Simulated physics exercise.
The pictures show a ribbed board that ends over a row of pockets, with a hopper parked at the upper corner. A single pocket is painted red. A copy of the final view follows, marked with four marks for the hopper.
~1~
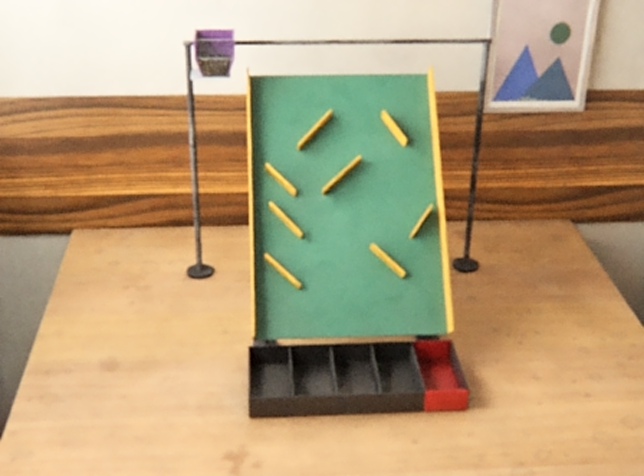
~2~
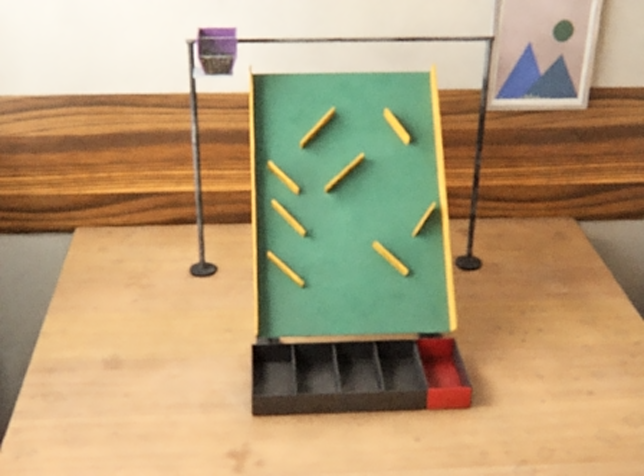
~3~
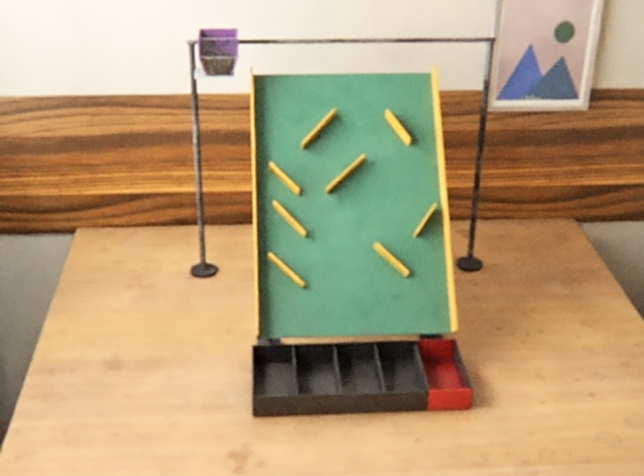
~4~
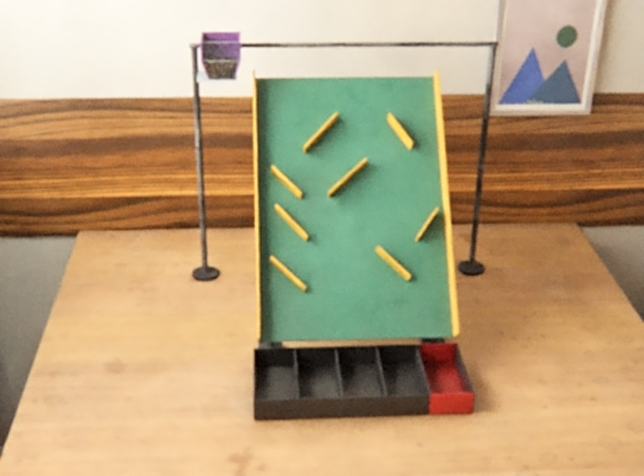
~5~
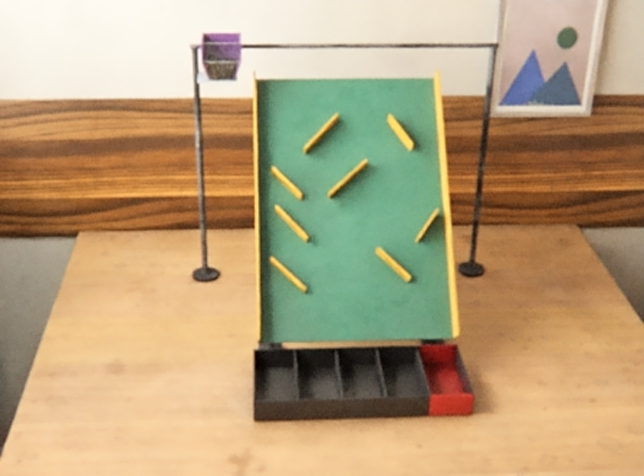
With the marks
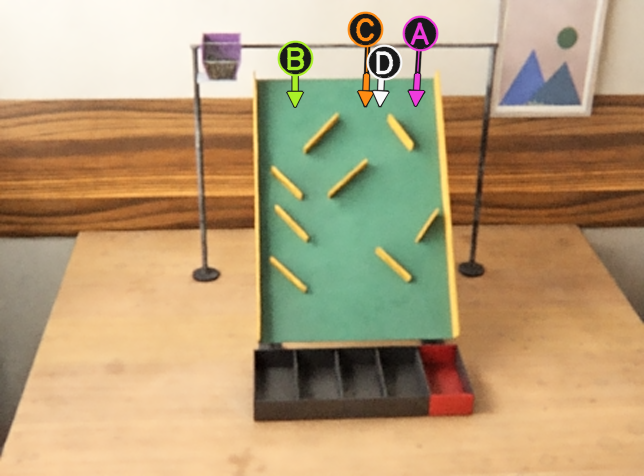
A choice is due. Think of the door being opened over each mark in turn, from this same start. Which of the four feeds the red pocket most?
I would pick mark A.
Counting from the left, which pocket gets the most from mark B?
The third from the left.
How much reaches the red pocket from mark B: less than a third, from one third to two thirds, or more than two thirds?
It is less than a third.
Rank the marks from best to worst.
A, D, C, B.
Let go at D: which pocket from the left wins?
The fifth from the left.
On the marked copy, mark A meets the board at (415, 100); mark B meets the board at (295, 101); mark C meets the board at (365, 100); mark D meets the board at (380, 100).
For mark A, almost all in the red pocket, about a tenth held on the board.
For mark B, not one piece in the red pocket, almost all in other pockets, about a tenth outside the box.
For mark C, roughly half in the red pocket, roughly half in other pockets.
For mark D, roughly two thirds in the red pocket, roughly a third in other pockets, just a few outside the box.
